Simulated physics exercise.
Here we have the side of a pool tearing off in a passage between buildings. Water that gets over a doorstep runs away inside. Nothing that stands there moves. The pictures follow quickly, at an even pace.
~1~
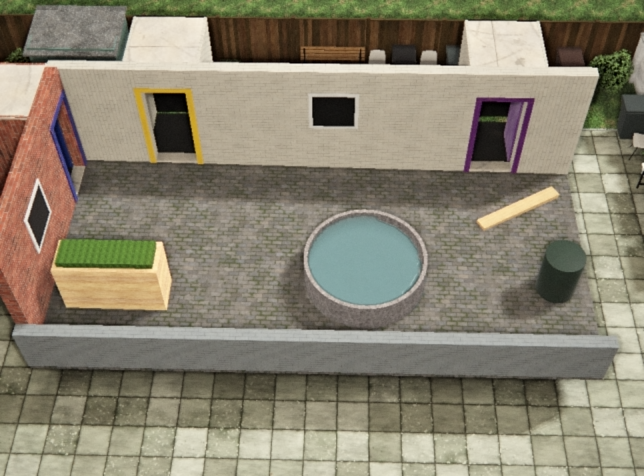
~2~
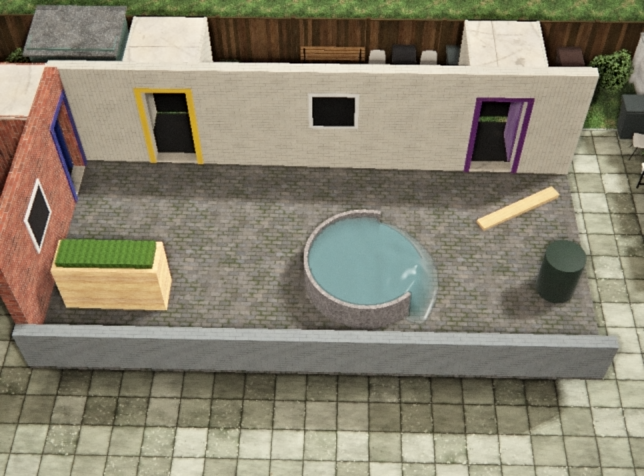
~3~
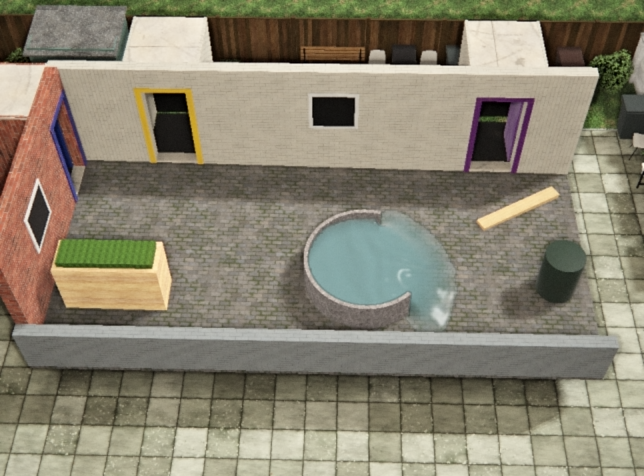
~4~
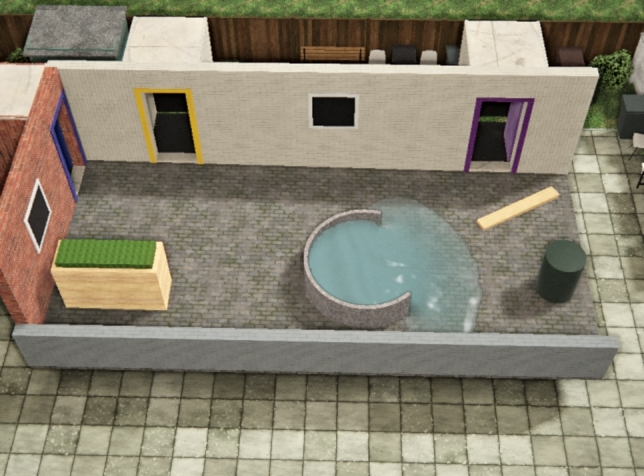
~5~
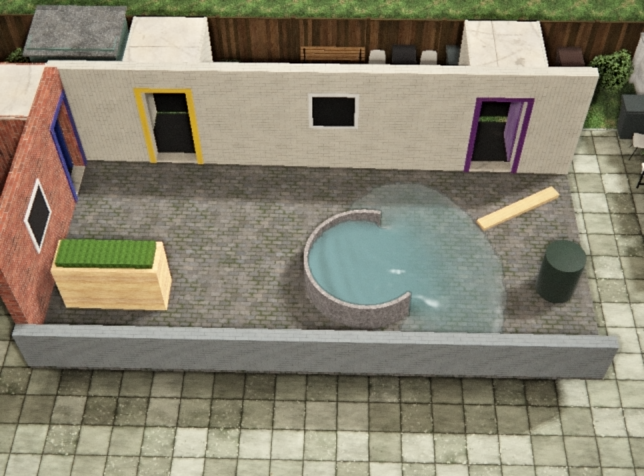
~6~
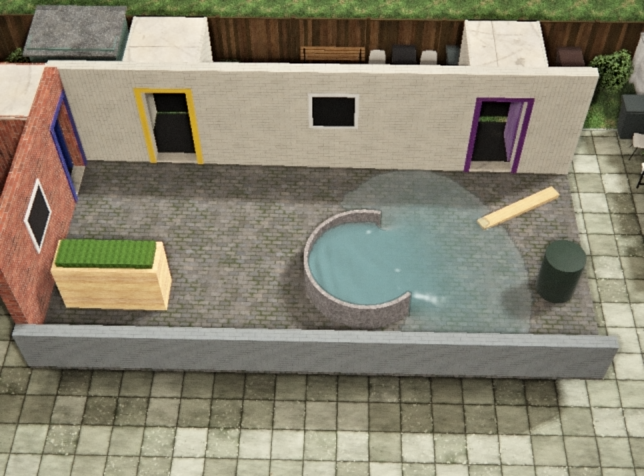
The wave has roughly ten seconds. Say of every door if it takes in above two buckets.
In the end: The blue door holds within the limit; the purple door floods; the yellow door holds within the limit.
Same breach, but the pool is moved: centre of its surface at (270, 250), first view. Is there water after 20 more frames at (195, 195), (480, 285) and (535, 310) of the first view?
One after the other: No water, wet, covered.
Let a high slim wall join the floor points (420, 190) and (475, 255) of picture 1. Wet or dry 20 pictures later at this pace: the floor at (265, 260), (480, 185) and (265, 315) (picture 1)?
As listed: No water, awash, dry.
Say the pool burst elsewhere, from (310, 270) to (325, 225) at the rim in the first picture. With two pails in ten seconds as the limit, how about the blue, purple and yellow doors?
Then: The blue one floods, the purple one lets less in, the yellow one floods.
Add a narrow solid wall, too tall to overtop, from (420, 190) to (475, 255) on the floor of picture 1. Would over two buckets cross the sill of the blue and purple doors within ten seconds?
One by one: The blue door stays under; the purple door lets less in.
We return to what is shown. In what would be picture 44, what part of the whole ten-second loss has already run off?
Roughly 85 per cent.
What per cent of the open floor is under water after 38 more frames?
Near 35 in a hundred.
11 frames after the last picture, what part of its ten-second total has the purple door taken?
About 35 per cent.
A moment on, water covers 35 % of the floor; the blue door not reached, the purple door under two buckets in, the yellow door not reached.
Next, water covers 35 % of the floor; the blue door not reached, the purple door over two buckets in, the yellow door not reached.
Then, water covers 35 % of the floor; the blue door not reached, the purple door over two buckets in, the yellow door not reached.
Later, water covers 35 % of the floor; the blue door not reached, the purple door over two buckets in, the yellow door not reached.
In the end, water covers 25 % of the floor; the blue door not reached, the purple door over two buckets in, the yellow door not reached.
